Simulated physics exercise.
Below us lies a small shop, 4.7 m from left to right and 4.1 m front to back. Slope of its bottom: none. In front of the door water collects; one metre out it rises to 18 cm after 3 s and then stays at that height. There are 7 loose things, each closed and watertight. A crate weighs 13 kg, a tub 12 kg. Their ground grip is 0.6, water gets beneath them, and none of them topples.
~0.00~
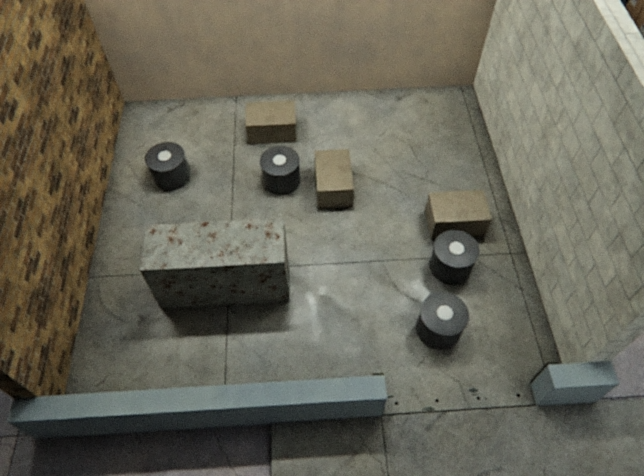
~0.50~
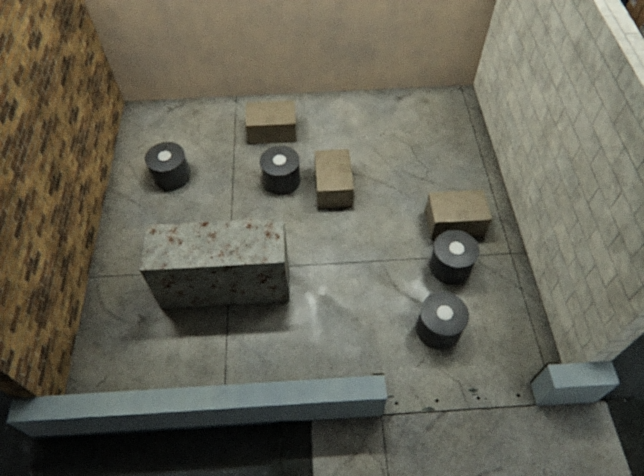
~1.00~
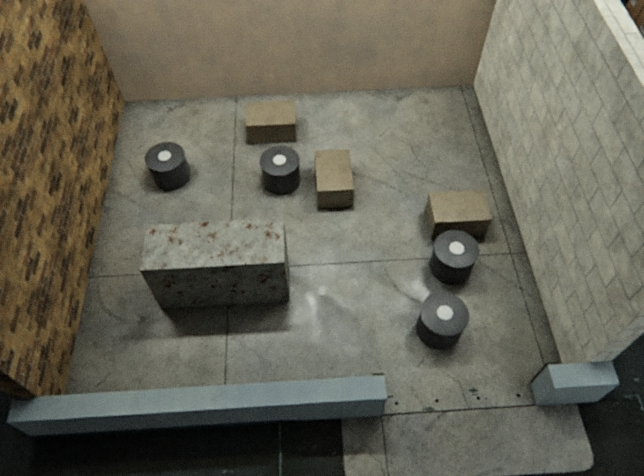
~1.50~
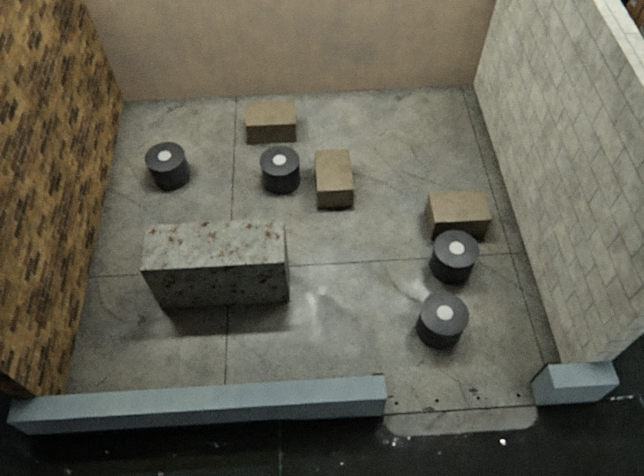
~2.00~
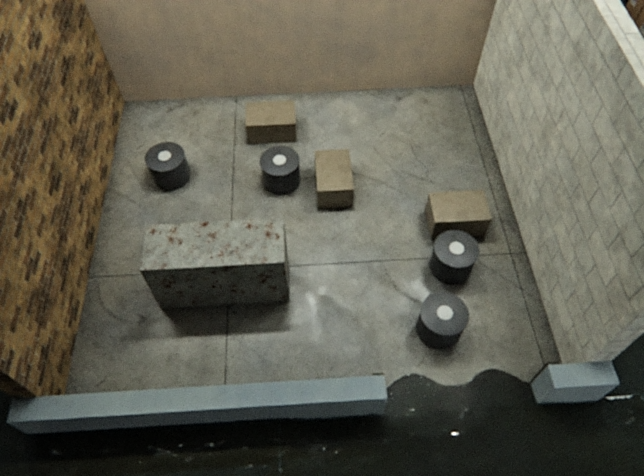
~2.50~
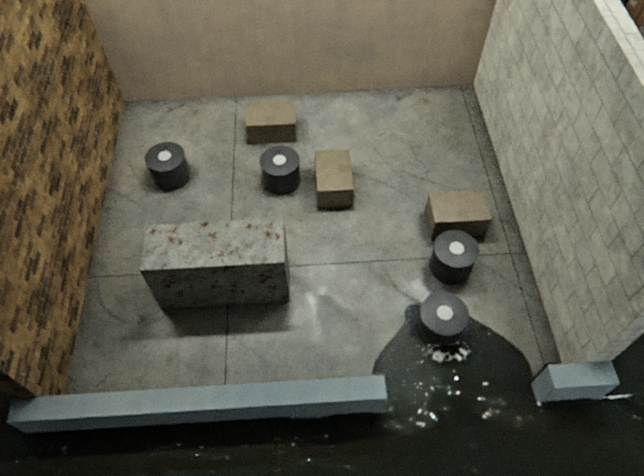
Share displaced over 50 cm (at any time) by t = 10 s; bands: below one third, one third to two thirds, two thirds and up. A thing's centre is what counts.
It's going to be two in three or more, I reckon.
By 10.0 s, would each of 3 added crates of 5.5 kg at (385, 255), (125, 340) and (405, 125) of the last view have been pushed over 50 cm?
Respectively, higher, lower and higher.
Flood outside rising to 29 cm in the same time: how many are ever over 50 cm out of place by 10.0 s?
Then it comes to 7.
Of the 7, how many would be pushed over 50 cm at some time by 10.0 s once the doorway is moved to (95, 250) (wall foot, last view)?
Then it comes to 3 of them.
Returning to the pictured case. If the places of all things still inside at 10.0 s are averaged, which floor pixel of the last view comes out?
That lands at roughly (294, 141).
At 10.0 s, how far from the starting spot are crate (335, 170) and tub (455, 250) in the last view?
Shifts: 100 cm / 250 cm.
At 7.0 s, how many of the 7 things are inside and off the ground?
It comes to 1 of them.
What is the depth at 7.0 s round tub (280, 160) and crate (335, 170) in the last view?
Some 4 cm at the first, some 6 cm at the second.
After 3.5 s 0 of 7 are over 50 cm from their spots; 0 afloat.
After 4.5 s 1 of 7 are over 50 cm from their spots; 0 afloat.
After 7.0 s 3 of 7 are over 50 cm from their spots; 1 afloat.
After 10.0 s 5 of 7 are over 50 cm from their spots, and 5 have been at some point; 5 afloat.
